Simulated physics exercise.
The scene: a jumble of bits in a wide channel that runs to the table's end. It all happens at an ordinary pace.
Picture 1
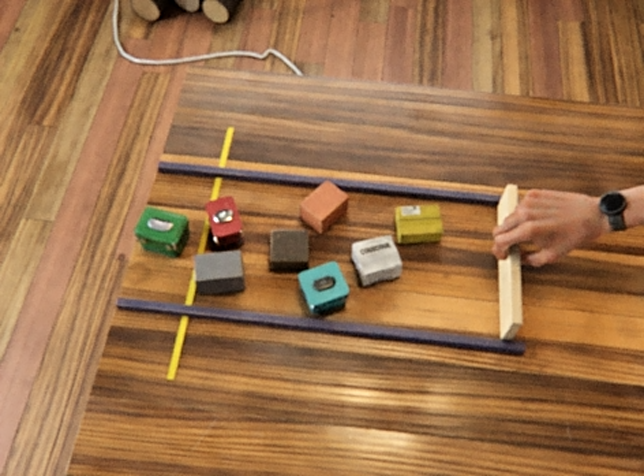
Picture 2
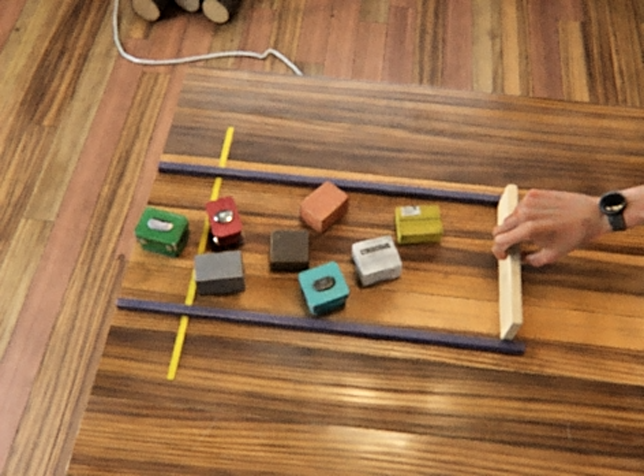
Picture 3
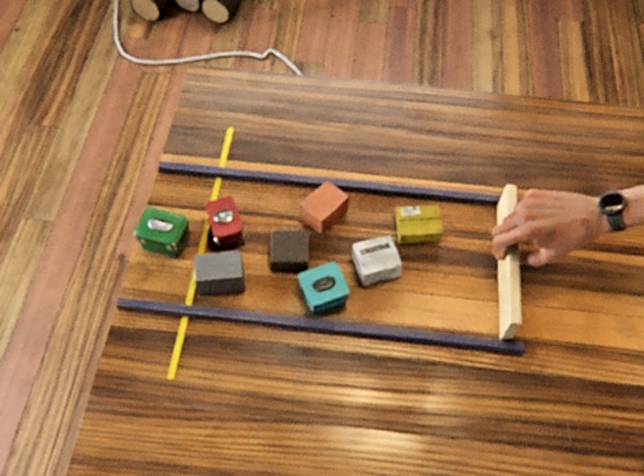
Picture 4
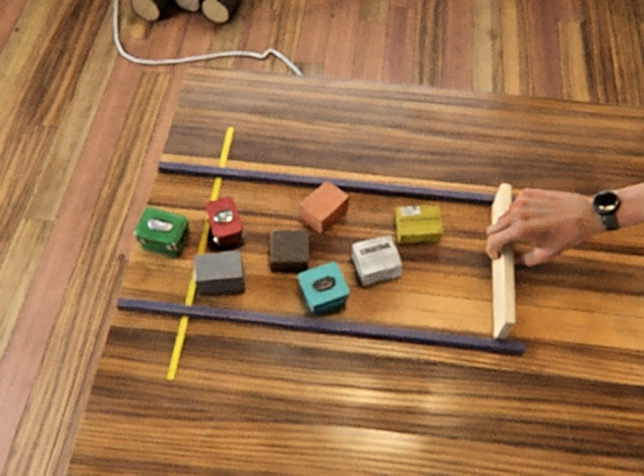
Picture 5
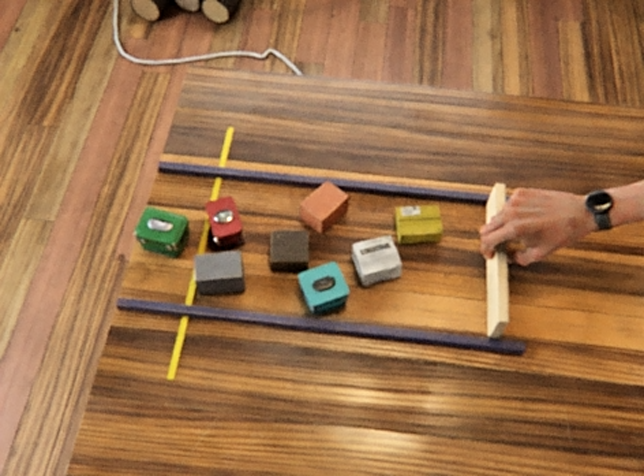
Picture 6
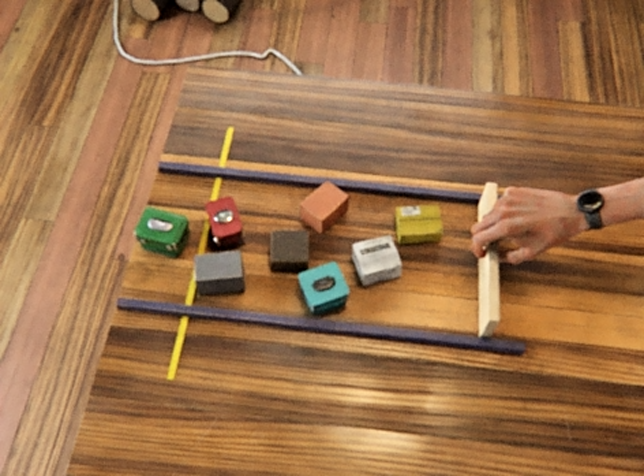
A hand wearing a dark watch holds a pale wooden board upright across a channel between two dark strips, then slides it slightly left toward eight scattered, multicoloured blocks, which stay still on the striped wooden surface.
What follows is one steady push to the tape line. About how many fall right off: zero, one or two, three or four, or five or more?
Here the number that fall off is one or two.
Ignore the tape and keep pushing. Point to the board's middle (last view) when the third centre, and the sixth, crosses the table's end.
Near (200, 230) and (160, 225).
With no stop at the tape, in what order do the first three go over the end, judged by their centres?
In order: The green case, then the red case, then the grey block.
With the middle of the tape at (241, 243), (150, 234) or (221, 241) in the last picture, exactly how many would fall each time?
The counts: 1, 8 and 2.
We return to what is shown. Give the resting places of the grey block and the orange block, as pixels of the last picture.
Near (126, 268) and (156, 193).
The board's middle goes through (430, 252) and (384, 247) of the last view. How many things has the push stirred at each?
The counts are 1 and 3.
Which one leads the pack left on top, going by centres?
It is the grey block.
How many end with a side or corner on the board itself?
In contact: 3.
A little later, none off yet; green case at rest near (164, 232); red case at rest near (225, 223); grey block at rest near (220, 273).
When it is over, the number that fall off is one or two; down, red case and green case.
